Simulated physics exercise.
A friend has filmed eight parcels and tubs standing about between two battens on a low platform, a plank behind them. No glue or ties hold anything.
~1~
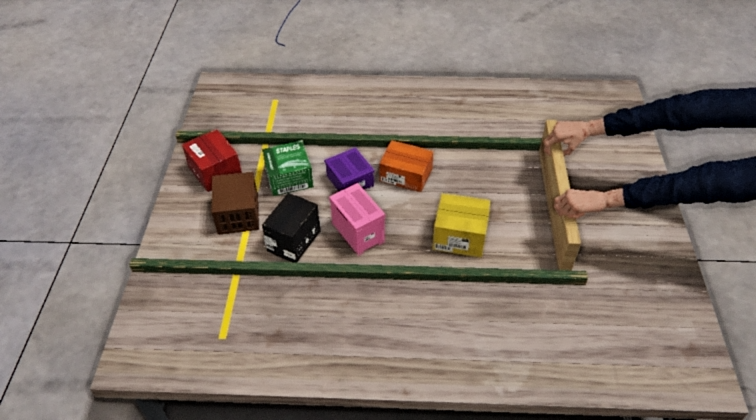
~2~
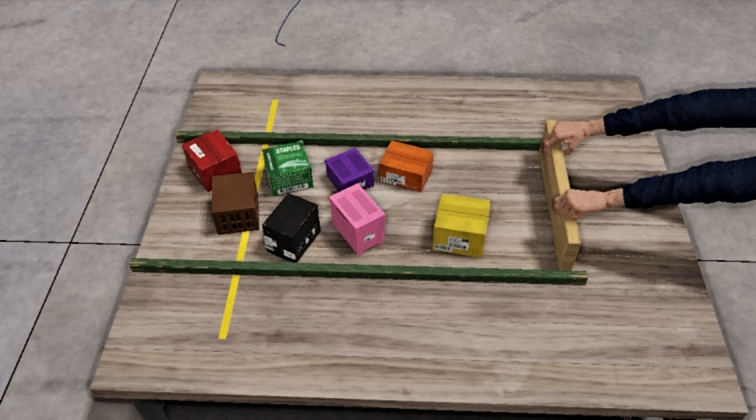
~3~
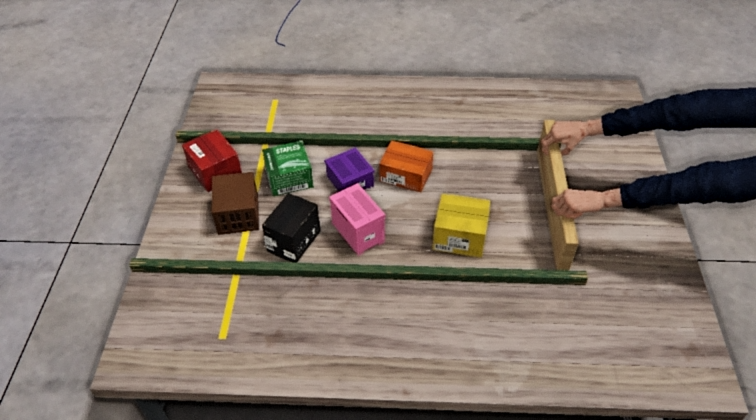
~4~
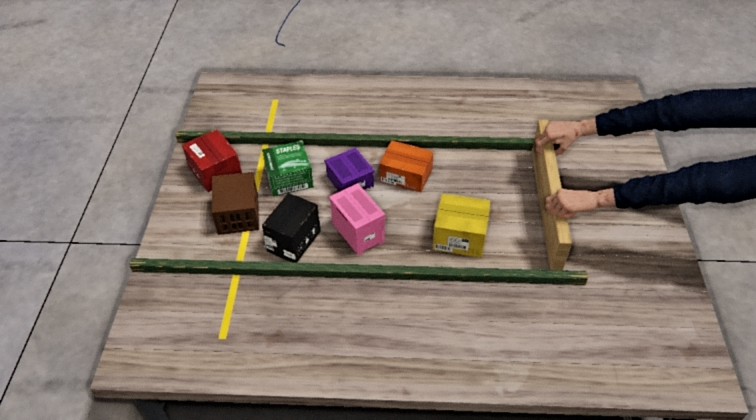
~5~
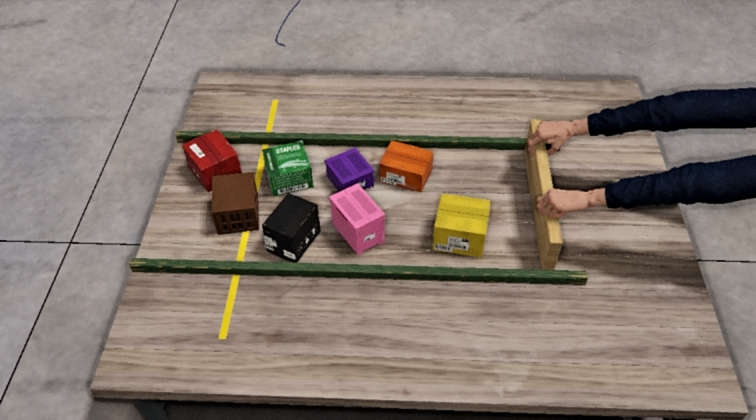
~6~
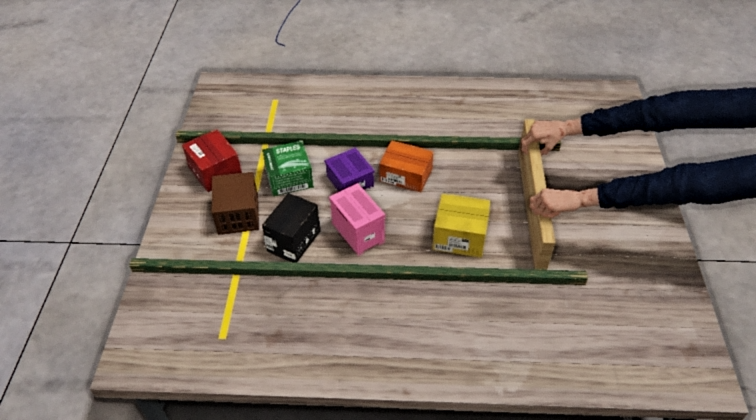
Wooden plank held by two hands sliding slightly left between green battens, the colourful boxes ahead of it staying still.
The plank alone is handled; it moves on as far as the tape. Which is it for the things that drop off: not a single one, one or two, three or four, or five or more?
The tally of falls will come to three or else four.
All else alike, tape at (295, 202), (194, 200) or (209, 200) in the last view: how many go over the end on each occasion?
Down on the ground: 1, 6 and 6.
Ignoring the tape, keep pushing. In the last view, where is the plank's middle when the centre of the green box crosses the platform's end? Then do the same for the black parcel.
The middle is at (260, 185) when it's the green box, and at (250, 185) when it's the black parcel.
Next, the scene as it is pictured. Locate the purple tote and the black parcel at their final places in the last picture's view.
Roughly (194, 172) for the first and roughly (140, 226) for the second.
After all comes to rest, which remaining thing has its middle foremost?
Black parcel, foremost.
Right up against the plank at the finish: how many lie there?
2 in contact.
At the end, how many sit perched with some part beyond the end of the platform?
That adds up to 1.
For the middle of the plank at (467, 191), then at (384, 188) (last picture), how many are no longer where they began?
The first number is 1, the next one 6.
A little later, none off yet; red box at rest near (212, 160); brown crate at rest near (236, 203); green box at rest near (288, 168).
When it is over, the number that fall off is three or four; down, green box, brown crate and red box.
